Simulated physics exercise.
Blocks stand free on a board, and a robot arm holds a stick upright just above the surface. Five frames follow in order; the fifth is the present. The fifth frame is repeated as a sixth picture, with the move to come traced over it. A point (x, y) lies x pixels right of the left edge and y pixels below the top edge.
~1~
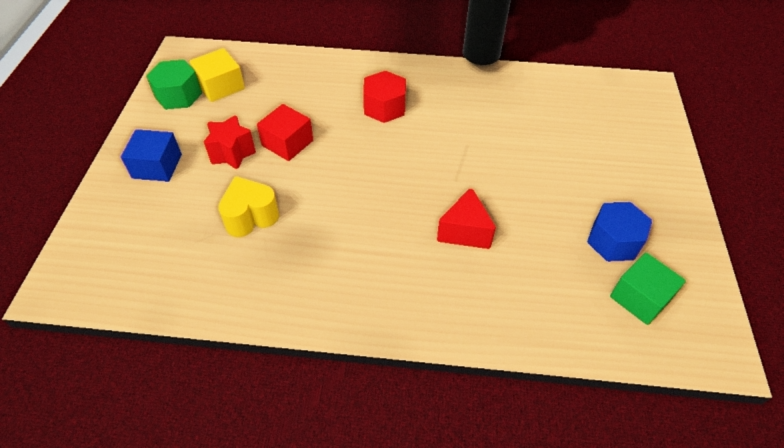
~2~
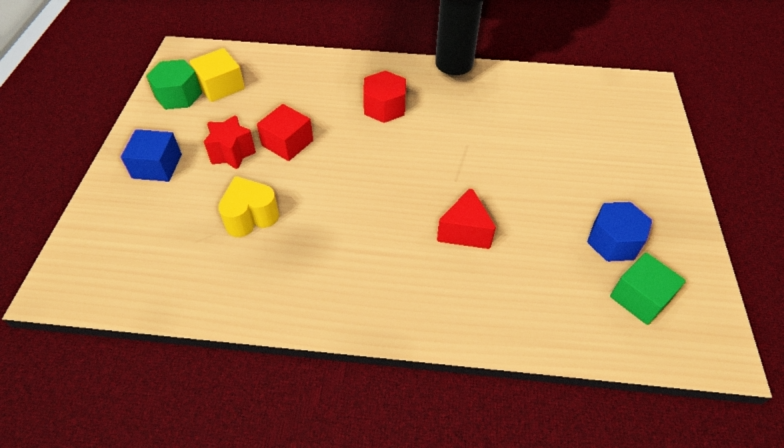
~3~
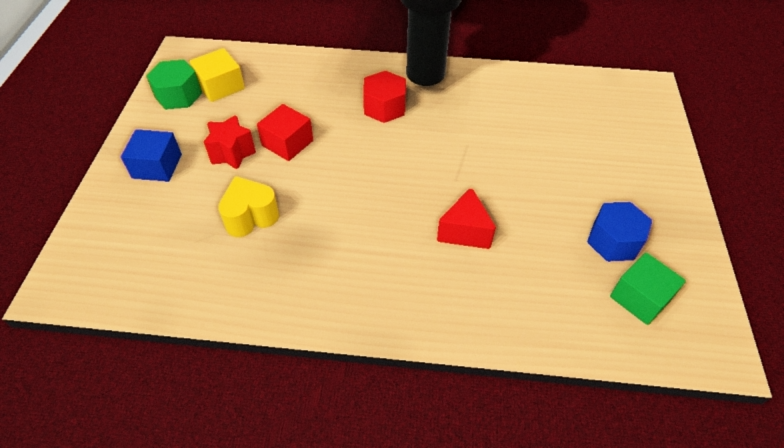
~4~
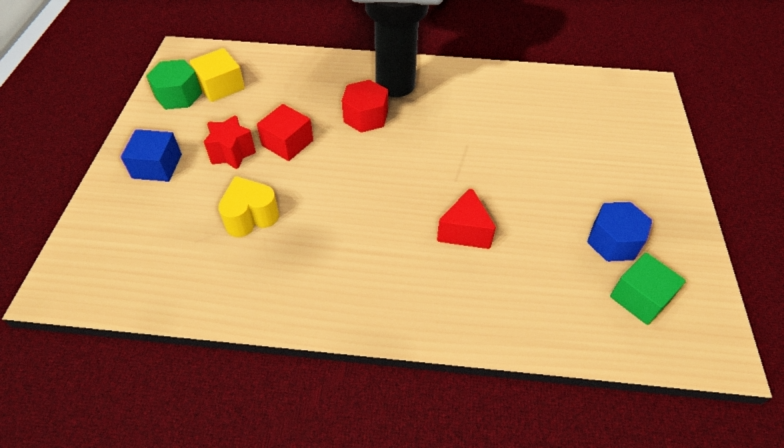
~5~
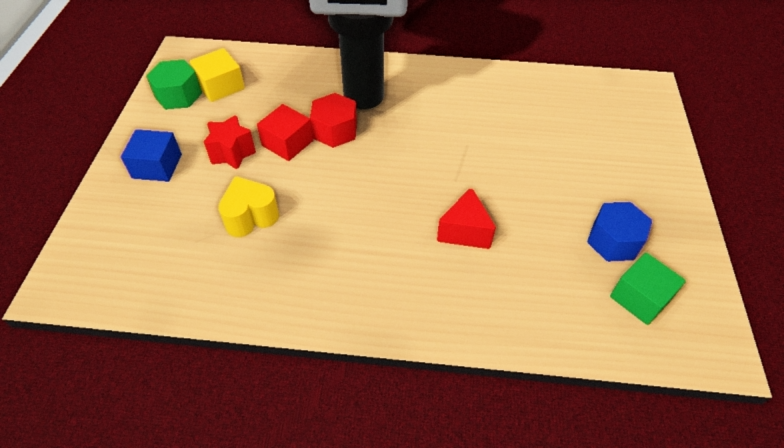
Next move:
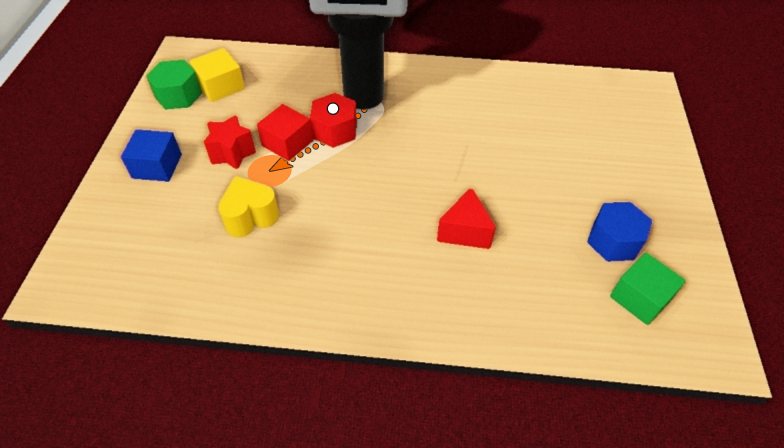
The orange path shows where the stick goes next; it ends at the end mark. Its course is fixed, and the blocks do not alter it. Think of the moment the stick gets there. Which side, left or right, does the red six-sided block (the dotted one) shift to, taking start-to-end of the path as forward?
Picture yourself facing from the start of the path to its end: The red six-sided block moves off to your left.
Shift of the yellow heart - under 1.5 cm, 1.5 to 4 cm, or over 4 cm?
Goes 1.5 to 4 cm.
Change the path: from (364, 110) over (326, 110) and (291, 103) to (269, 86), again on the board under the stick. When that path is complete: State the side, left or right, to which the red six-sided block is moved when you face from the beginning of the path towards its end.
It moves off to the left.
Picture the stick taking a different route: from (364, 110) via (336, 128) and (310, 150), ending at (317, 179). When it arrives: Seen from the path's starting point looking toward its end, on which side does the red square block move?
My answer: Right.
The drawn path runs from (364, 110) over (339, 132) and (306, 151) to (270, 171); the dot is on the red six-sided block.
What follows on the original path. One third of the way, stick at (338, 119); red square block at (267, 131), turned 55° clockwise; red six-sided block at (309, 135).
Two thirds of the way, stick at (303, 139); red star block at (213, 130); red square block at (252, 136), turned 85° clockwise; red six-sided block at (283, 161), turned 15° anticlockwise.
At the end, stick at (267, 158); red star block at (189, 127), turned 20° clockwise; yellow heart at (233, 217), turned 25° clockwise; red square block at (216, 146), turned 115° clockwise; red six-sided block at (262, 184), turned 45° anticlockwise.
